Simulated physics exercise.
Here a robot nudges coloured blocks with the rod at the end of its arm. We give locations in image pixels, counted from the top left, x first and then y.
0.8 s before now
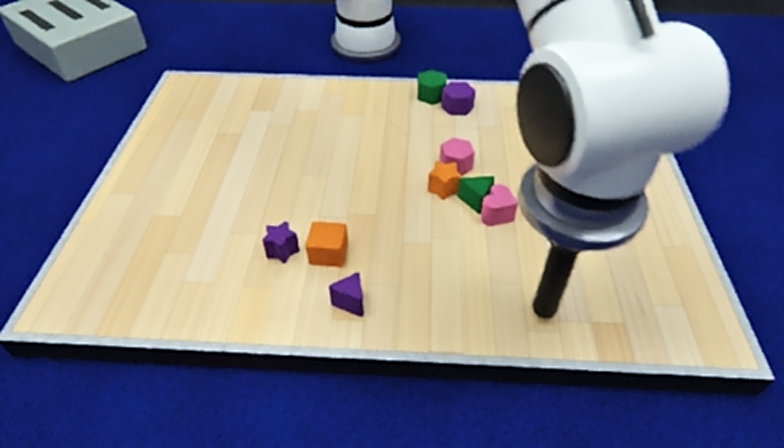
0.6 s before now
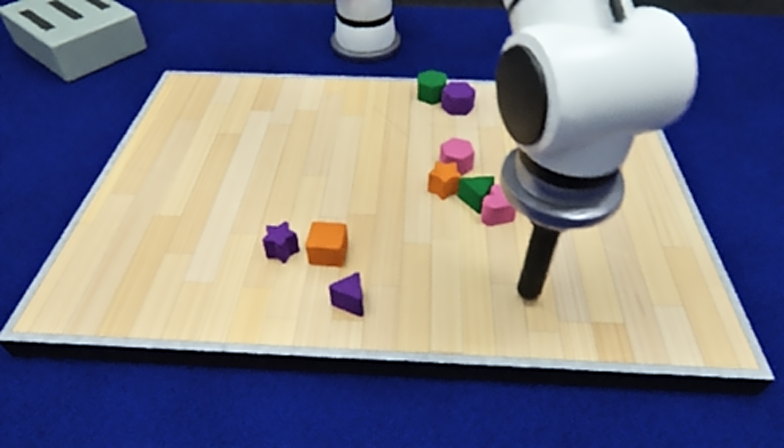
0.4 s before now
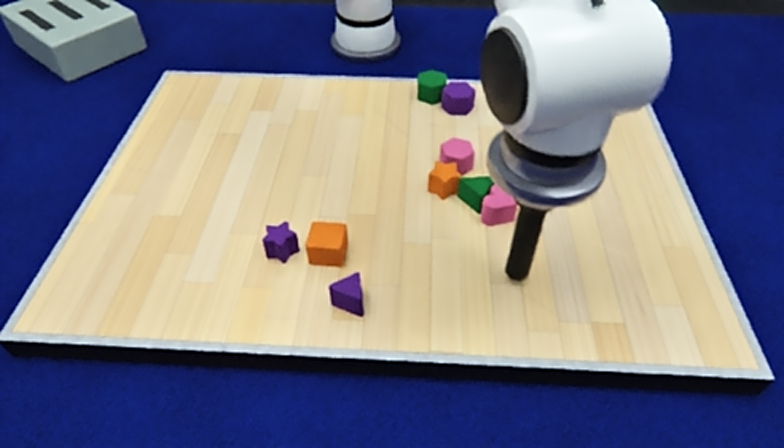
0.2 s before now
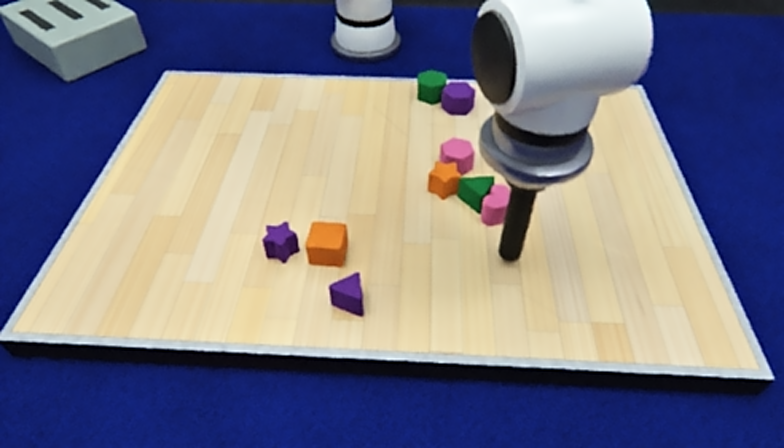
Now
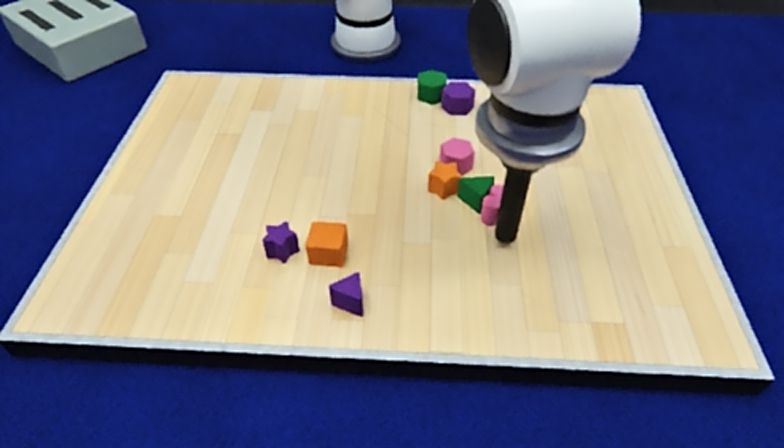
A white robot arm with a black rod moves over a pale wooden board on blue cloth, seen from a fixed, raised view. Toward the right sit a pink hexagon, orange star, green triangle and pink heart, with green and purple blocks behind and a purple star, orange block and purple triangle nearer the left. The rod glides leftward and away toward the pink heart, while the blocks stay still.
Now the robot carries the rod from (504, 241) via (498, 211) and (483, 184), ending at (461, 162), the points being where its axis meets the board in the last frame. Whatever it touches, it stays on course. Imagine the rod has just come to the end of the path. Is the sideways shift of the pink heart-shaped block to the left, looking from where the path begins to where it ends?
In short: No.
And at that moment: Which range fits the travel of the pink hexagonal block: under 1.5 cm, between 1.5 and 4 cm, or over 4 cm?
Of the three bands, it's 1.5 to 4 cm.
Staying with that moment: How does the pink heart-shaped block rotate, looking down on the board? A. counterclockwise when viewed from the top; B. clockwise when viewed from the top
Letter B.
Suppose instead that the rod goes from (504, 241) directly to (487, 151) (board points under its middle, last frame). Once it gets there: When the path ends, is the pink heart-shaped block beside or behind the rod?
That would be a no.
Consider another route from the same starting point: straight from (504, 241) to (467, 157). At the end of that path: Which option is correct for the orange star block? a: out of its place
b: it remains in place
(a)
The first path, step by step. One third of the way, rod (499, 204); orange star block (441, 167), turned 10° anticlockwise; green triangular block (468, 175), turned 20° anticlockwise; pink heart-shaped block (495, 175).
Two thirds of the way, rod (484, 178); orange star block (440, 167), turned 10° anticlockwise; green triangular block (466, 174), turned 30° anticlockwise; pink heart-shaped block (492, 151), turned 30° clockwise.
At the end, rod (462, 156); orange star block (440, 167), turned 10° anticlockwise; pink hexagonal block (439, 137), turned 30° anticlockwise; green triangular block (465, 174), turned 40° anticlockwise; pink heart-shaped block (492, 144), turned 70° clockwise.
